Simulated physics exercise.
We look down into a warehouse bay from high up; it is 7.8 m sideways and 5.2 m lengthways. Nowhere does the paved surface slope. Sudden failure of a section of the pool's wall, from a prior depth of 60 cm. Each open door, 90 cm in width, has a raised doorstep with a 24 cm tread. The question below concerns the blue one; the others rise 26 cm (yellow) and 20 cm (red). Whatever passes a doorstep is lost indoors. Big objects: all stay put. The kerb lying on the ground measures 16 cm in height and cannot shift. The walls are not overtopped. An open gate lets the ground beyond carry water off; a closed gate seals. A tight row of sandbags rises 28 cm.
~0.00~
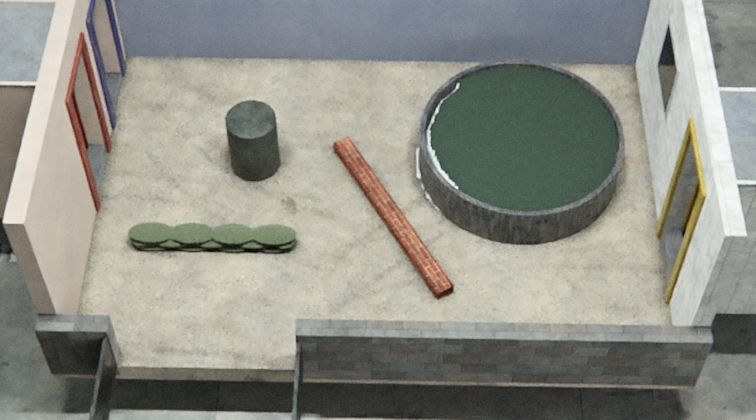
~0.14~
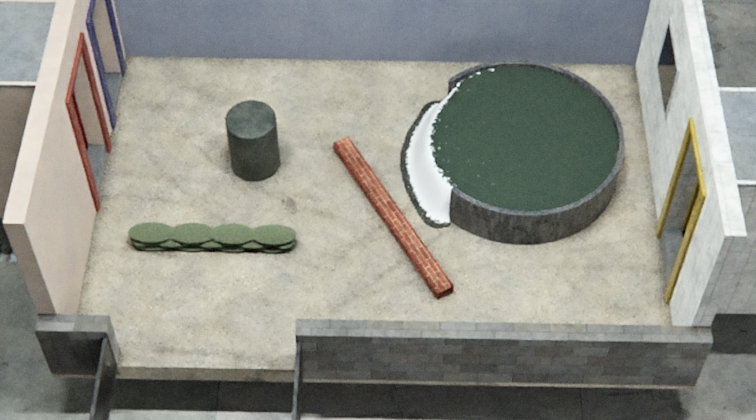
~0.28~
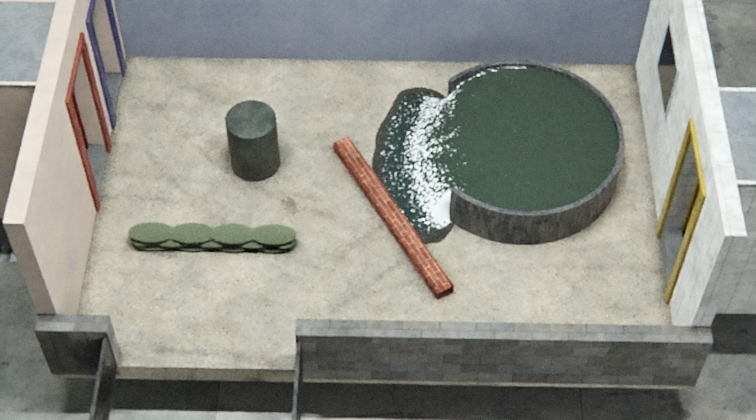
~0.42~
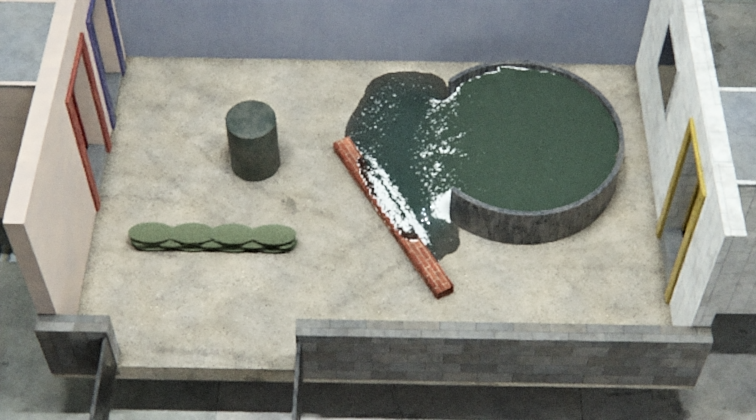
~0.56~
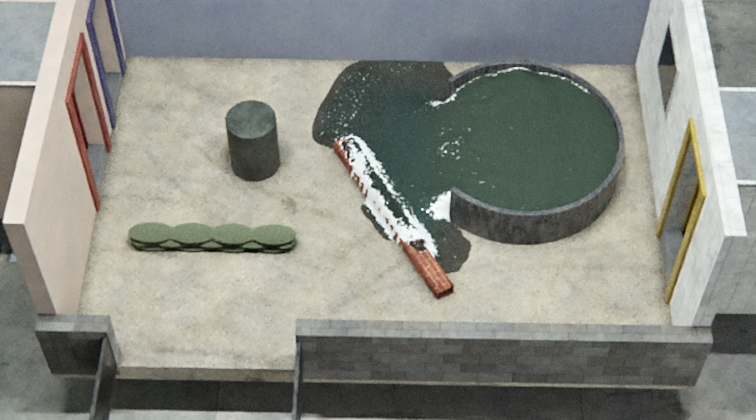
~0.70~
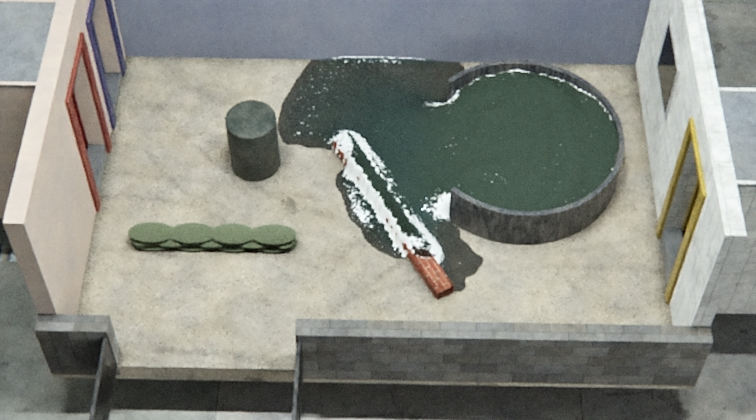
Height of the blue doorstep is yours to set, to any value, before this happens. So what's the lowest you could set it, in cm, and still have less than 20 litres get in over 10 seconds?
Some 31 cm would be the lowest.
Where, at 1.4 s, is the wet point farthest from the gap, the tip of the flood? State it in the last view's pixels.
(173, 64).
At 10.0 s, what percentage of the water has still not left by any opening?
I'd estimate some 78 in a hundred.
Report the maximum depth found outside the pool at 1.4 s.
Up to some 42 cm.
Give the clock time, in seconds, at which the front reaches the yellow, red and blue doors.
Yellow door 3.2 seconds, red door 2.8 seconds, blue door 1.8 seconds.
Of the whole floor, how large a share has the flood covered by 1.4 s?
Wet: Close to 40 %.
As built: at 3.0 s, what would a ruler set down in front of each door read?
Depth at yellow 0 cm, at red 18 cm, at blue 31 cm.
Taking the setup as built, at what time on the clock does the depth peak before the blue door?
Approximately 3.2 s.
After 1.4 s water covers 40 % of the floor, deepest (42 cm) near (383, 189); it has not reached the blue door.
After 3.0 s water covers 70 % of the floor, deepest (38 cm) near (149, 64); 31 cm at the blue door, 104 litres in over its 9 cm doorstep.
After 10.0 s water covers 95 % of the floor, deepest (14 cm) near (563, 71); 10 cm at the blue door, 426 litres in over its 9 cm doorstep.
At the blue door as built, the water arrived by 1.8 s and peaked near 31 cm at 3.2 s.
With a doorstep of 25.5 cm, 53 litres would have come in within the 10 s; with 34.5 cm, 8 litres. So under 20 litres takes about 31 cm.
